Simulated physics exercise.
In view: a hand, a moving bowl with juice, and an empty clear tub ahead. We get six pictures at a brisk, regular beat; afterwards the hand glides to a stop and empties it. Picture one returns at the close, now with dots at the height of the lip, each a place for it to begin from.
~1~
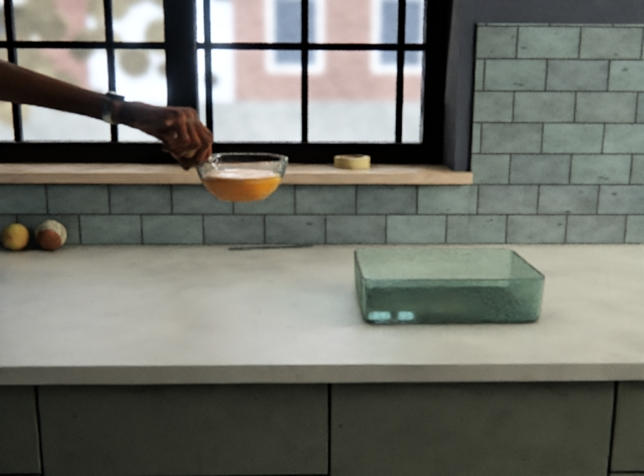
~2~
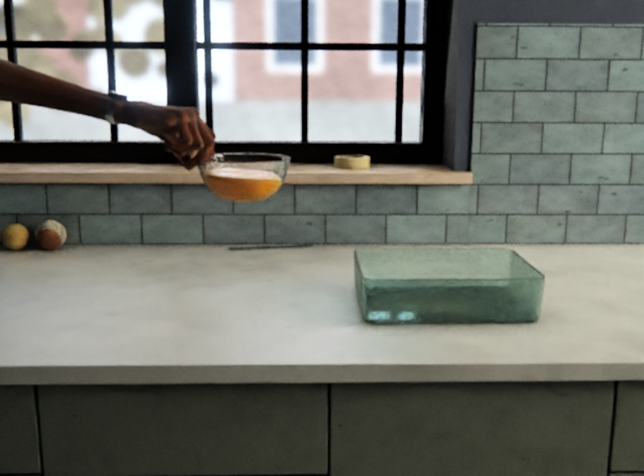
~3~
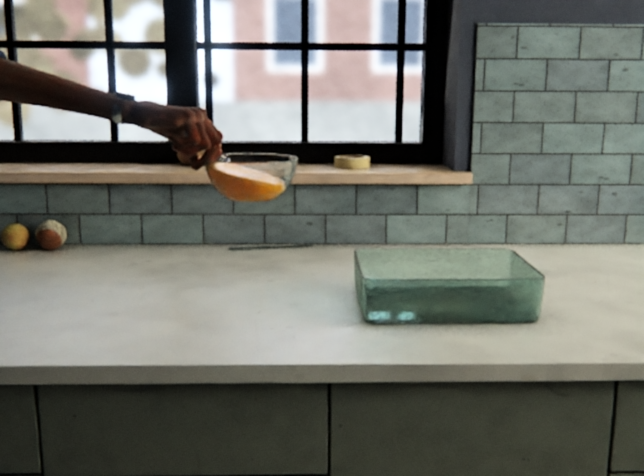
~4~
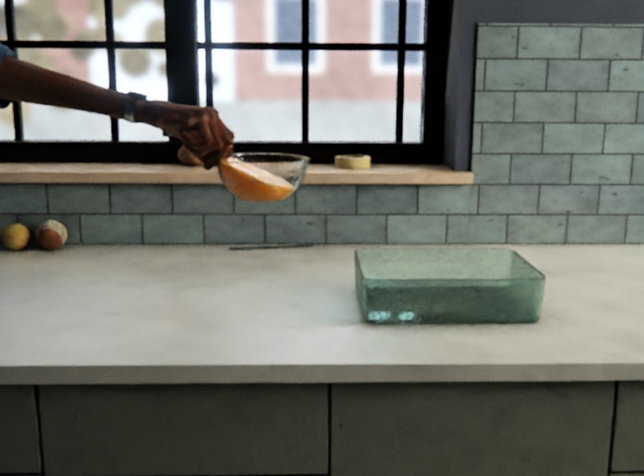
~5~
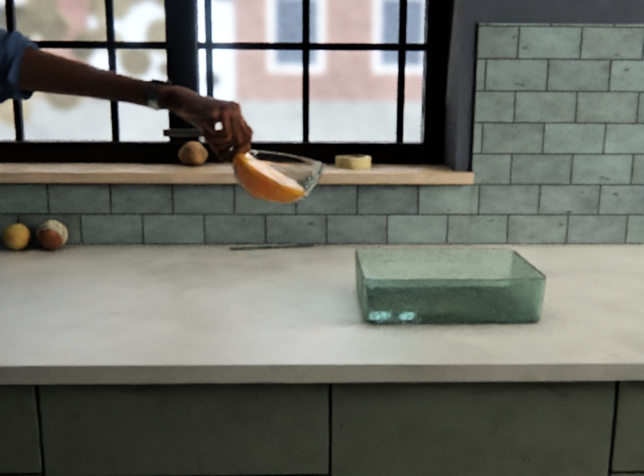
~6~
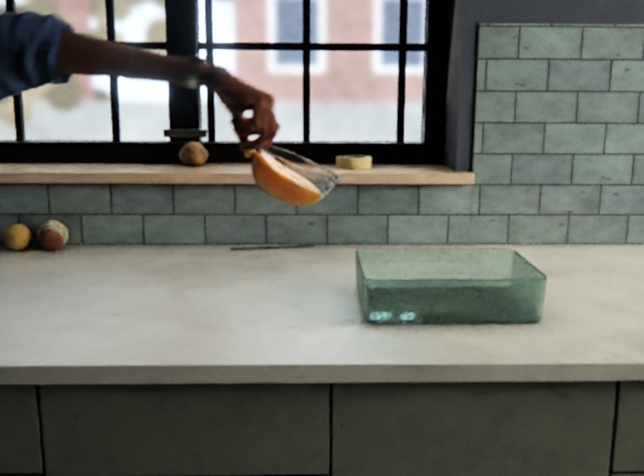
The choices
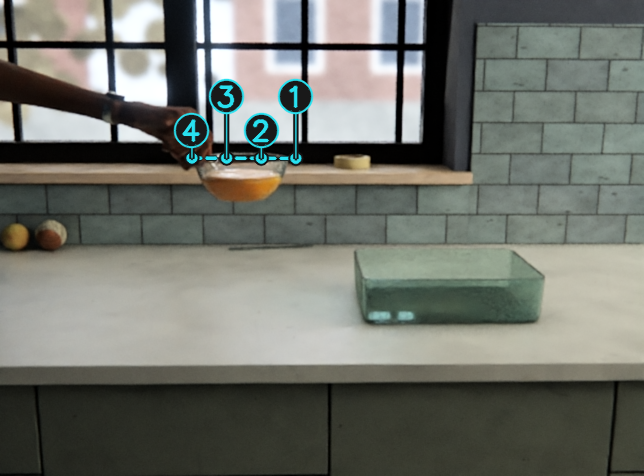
The clip opens with a hand holding a clear glass bowl of orange juice above a pale counter, left of a greenish clear tub. The arm moves the bowl a short way right, its far side gradually dipping. By the end, the bowl is clearly tilted, still left of the tub, with the juice inside.
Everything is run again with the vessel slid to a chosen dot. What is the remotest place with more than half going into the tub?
The limit is 2.
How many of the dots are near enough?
Two of them.
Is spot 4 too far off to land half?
Yes, it does.
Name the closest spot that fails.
3.
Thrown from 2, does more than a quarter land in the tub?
Yes, clearly.
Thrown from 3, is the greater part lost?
Yes, it does.
On the marked copy, 1 at (295, 158); 2 at (261, 158); 3 at (226, 158); 4 at (191, 158).
Choosing 1, about 80 % lands in the tub, 7 % falls short and 13 % goes beside or beyond.
Choosing 2, about 69 % lands in the tub, 20 % falls short and 11 % goes beside or beyond.
Choosing 3, about 27 % lands in the tub, 67 % falls short and 7 % goes beside or beyond.
Choosing 4, about 0 % lands in the tub, 98 % falls short.
